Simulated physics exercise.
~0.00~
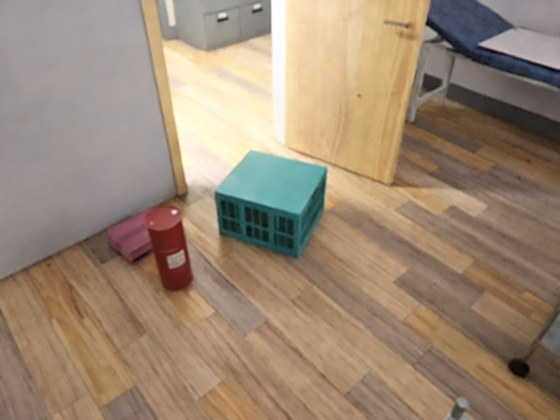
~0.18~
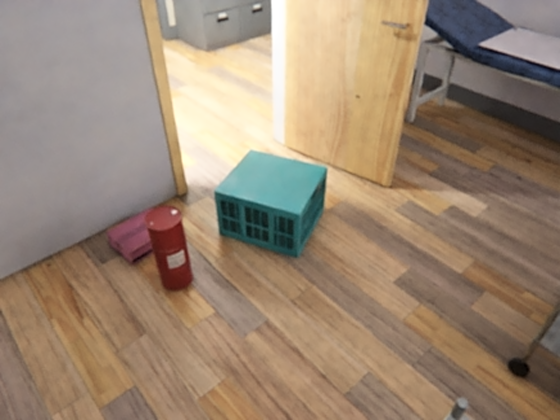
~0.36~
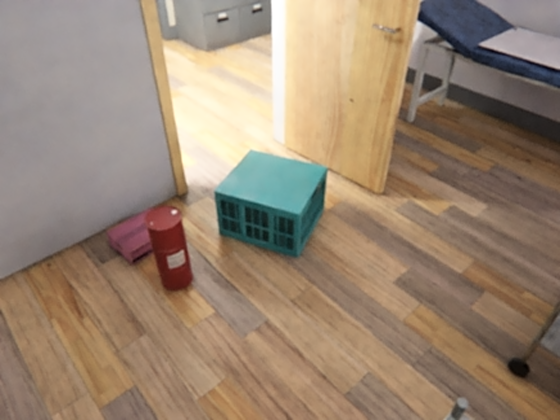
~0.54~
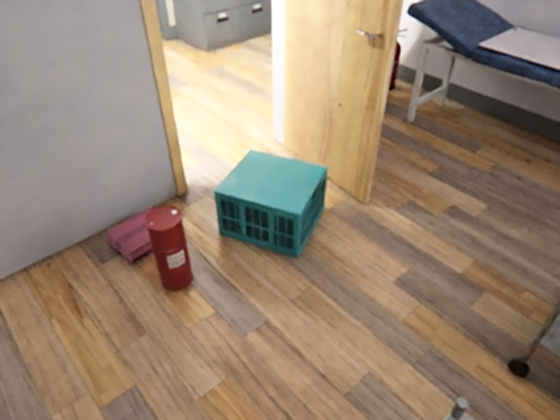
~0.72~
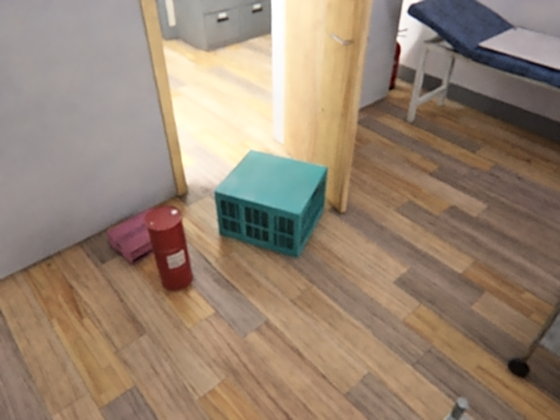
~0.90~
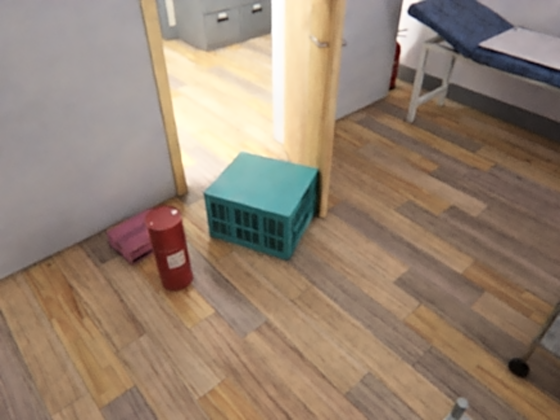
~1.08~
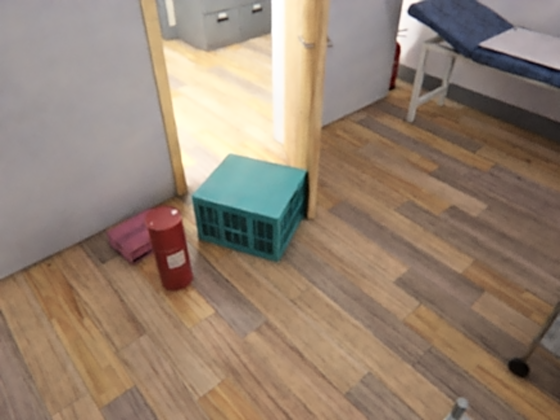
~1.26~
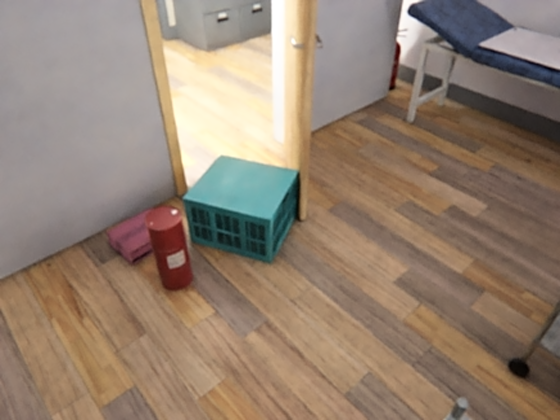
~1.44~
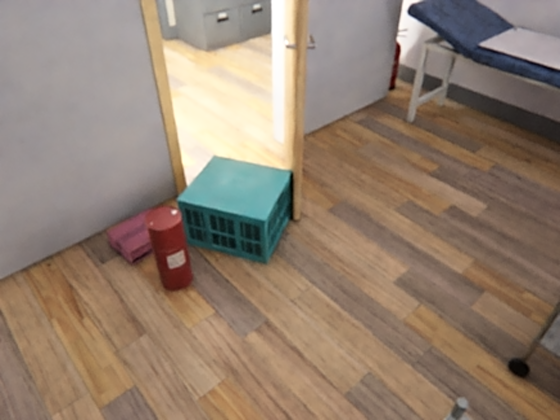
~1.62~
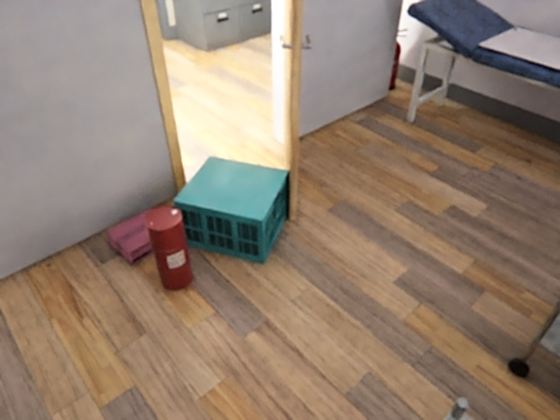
Wooden door swinging slowly toward closing, meeting a turquoise crate and pushing it left toward a red canister, ending still partly open.
